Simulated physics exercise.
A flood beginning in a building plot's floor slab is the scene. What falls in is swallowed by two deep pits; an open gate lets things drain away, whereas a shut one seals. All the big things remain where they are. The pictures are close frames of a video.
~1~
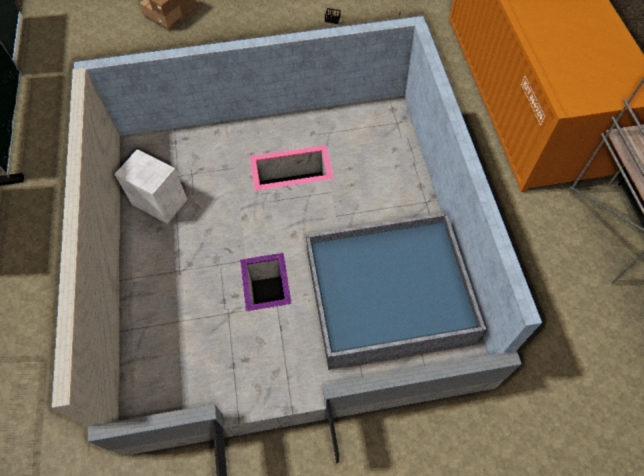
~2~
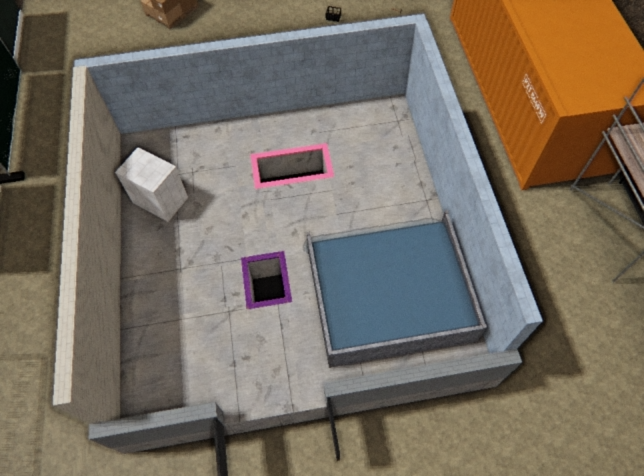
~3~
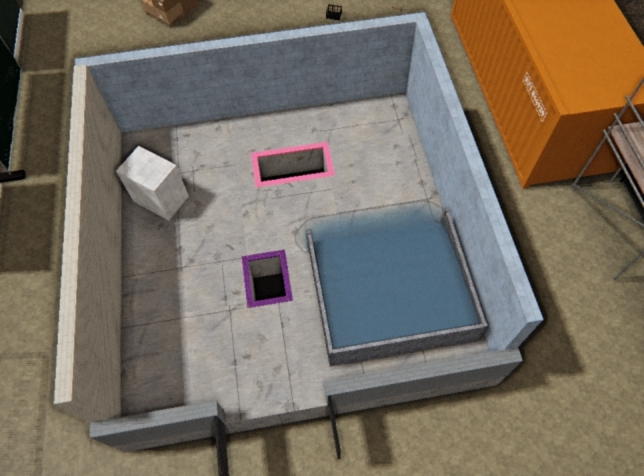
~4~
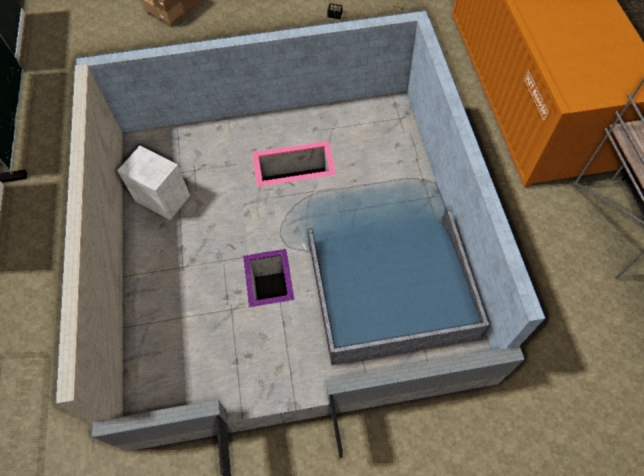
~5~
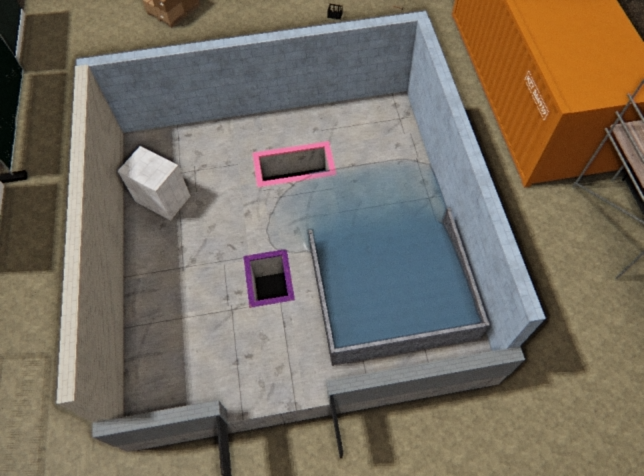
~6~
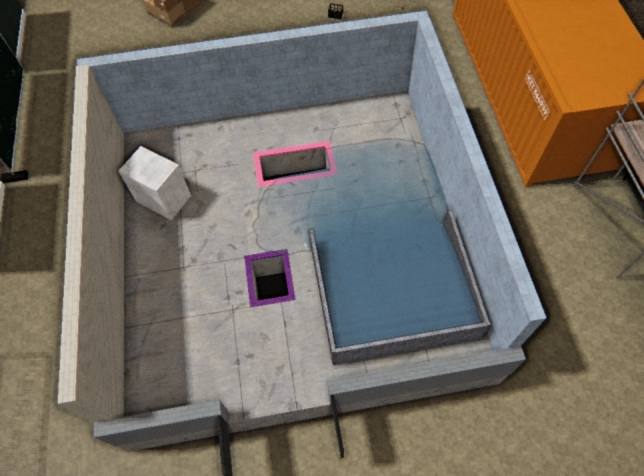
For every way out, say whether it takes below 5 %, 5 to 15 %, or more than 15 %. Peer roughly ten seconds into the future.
At the end, the gate will likely win a minor part below five per cent; the purple pit will likely win a minor part below five per cent; the pink pit will likely win a major part beyond fifteen per cent.
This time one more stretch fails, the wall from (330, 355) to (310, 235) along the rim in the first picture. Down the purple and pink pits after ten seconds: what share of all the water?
For purple it's about 40 per cent, and for pink about 8 per cent.
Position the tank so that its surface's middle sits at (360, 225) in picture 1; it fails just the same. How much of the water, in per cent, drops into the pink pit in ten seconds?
In per cent: Pink 55.
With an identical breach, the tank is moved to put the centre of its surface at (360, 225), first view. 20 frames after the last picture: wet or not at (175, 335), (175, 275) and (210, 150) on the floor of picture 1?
Outcome, in sequence: Unwetted, unwetted, wetted.
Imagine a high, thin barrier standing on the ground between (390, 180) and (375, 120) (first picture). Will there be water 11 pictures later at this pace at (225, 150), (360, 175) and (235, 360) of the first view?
Swamped, swamped, untouched.
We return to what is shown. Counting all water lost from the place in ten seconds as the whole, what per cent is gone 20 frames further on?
Working it through, I arrive at 40 per cent.
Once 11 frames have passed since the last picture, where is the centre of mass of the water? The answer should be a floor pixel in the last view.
Around pixel (374, 208) of the last picture.
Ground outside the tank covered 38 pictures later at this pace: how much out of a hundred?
About 75 per cent.
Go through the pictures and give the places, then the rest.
The first frame shows still water in the open tank at (391, 282).
In the second frame, the front is at (306, 250), out from the gap on the open tank's far side.
In the third frame, the front is at a hidden place, out from the gap on the open tank's far side.
In the fourth frame, the front is at (287, 226), out from the gap on the open tank's far side.
In the fifth frame, water pours out on the open tank's far side and has run to (276, 213).
In the sixth frame, the front is at (425, 148), out from the gap on the open tank's far side.
A moment on, water covers 35 % of the floor; the gate 0 %, the purple pit 0 %, the pink pit 5 %.
Next, water covers 45 % of the floor; the gate 0 %, the purple pit 0 %, the pink pit 11 %.
Then, water covers 50 % of the floor; the gate 0 %, the purple pit 0 %, the pink pit 20 %.
Later, water covers 75 % of the floor; the gate 0 %, the purple pit 0 %, the pink pit 35 %.
In the end, water covers 95 % of the floor; the gate 1 %, the purple pit 1 %, the pink pit 46 %.
